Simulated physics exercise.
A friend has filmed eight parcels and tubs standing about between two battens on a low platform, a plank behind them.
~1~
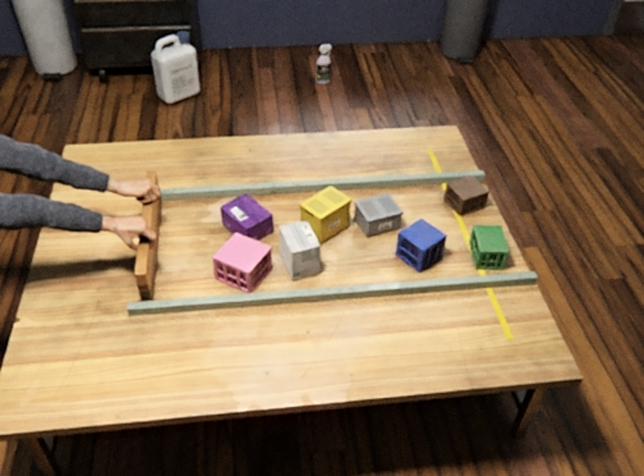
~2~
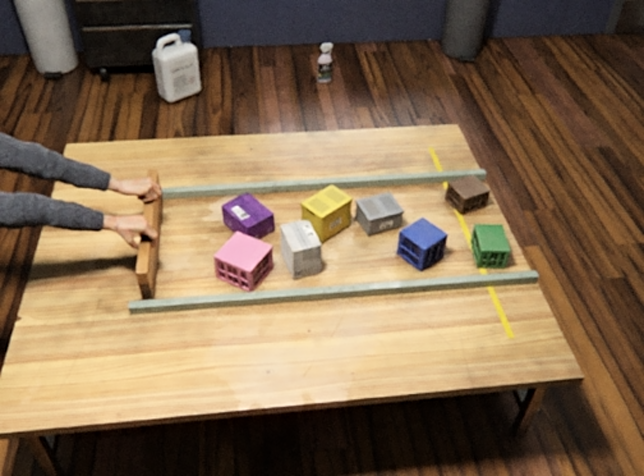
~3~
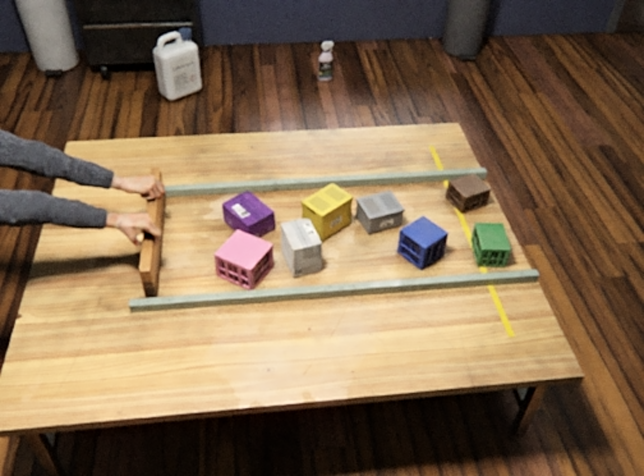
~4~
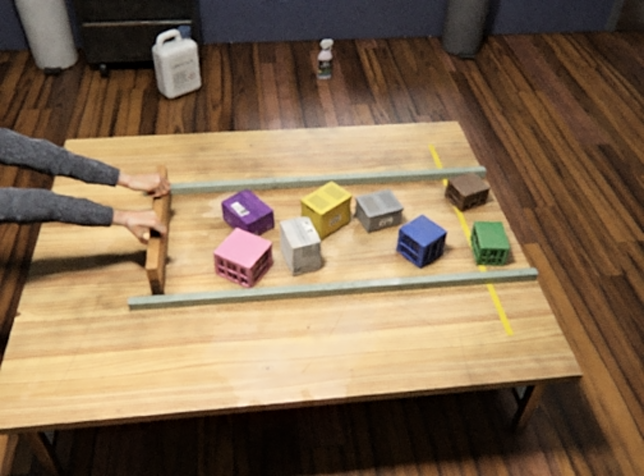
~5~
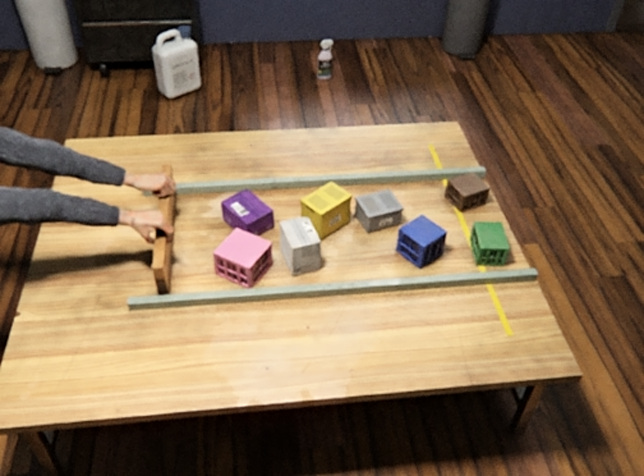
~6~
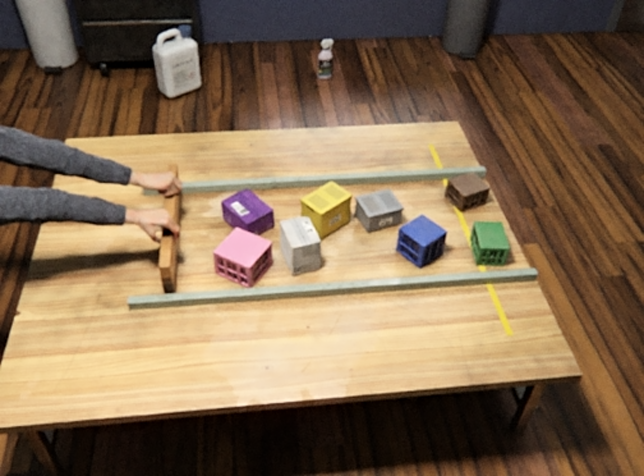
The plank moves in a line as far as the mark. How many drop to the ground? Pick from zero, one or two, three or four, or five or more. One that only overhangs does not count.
As it turns out, the number that fall off is five or more.
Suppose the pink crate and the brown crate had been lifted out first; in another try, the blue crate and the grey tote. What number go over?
It would be 3 and 4.
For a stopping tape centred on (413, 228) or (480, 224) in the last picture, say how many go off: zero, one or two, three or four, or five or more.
The falls would be one or two; at least five.
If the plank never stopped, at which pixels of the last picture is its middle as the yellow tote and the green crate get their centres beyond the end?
Near (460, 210) and (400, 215).
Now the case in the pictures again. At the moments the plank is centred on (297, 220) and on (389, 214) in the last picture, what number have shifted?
The counts are 5 and 8.
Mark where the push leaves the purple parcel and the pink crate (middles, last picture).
The purple parcel stops around (477, 207); the pink crate around (507, 245).
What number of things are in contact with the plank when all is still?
That makes 2.
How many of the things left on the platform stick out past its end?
1 of them.
A little later, none off yet; brown crate at rest near (467, 192); green crate at rest near (489, 244); blue crate at rest near (421, 241).
Next, none off yet; brown crate shifted a little near (475, 191); green crate shifted a little near (499, 245); blue crate shifted about its own width near (466, 235).
When it is over, the number that fall off is five or more; down, white parcel, yellow tote, grey tote, blue crate, green crate and brown crate.
